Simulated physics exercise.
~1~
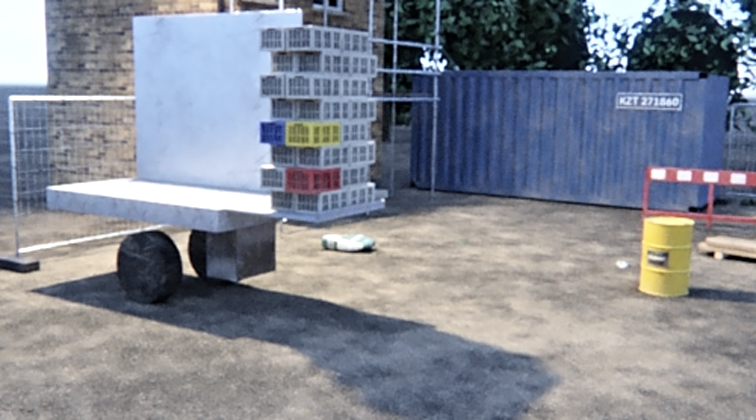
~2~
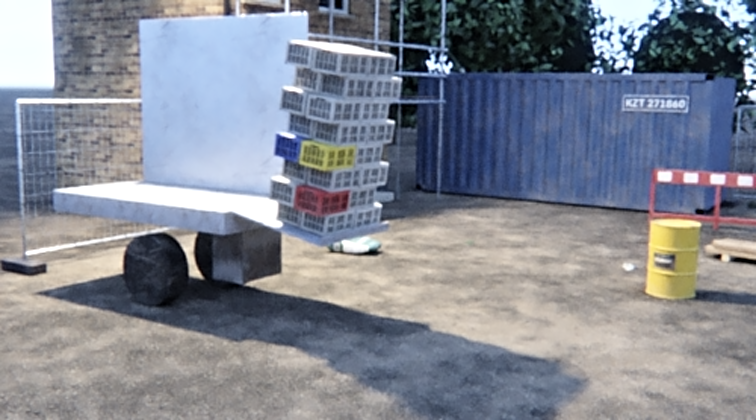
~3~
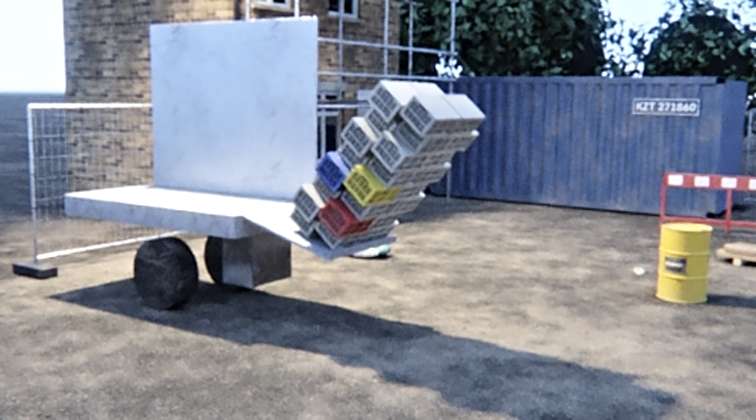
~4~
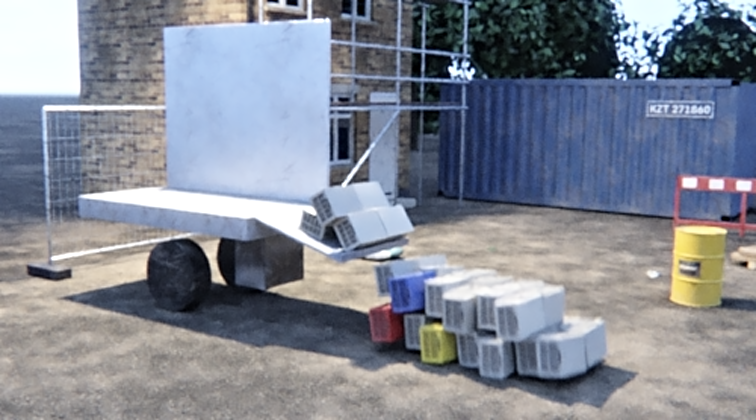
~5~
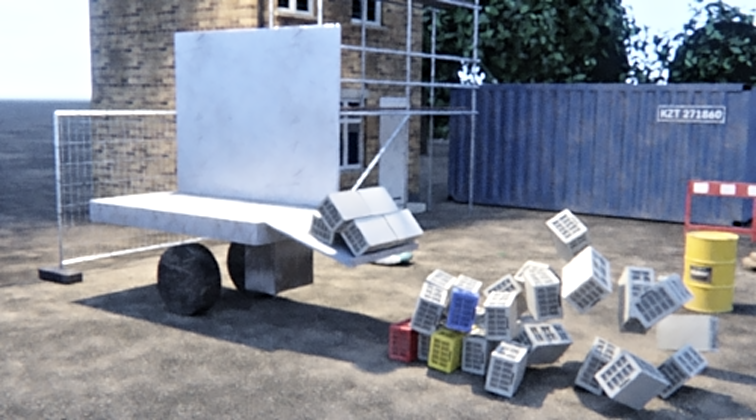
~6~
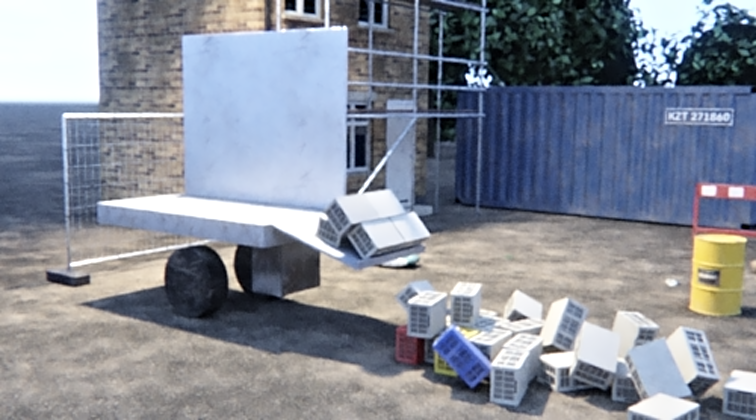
A tall stack of mostly pale crates, with one blue, one yellow and one red among them, stands on the tail lift behind a white trailer-like lorry in a fenced yard. The platform tips down to the right, and the stack leans outward with it. Soon the whole pile tilts steeply and topples over the outer edge. The crates land on the ground in a heap, then bounce and scatter to the right toward a yellow barrel. At the end, the coloured crates lie among the spilled ones, while a few pale crates remain on the sloping platform.
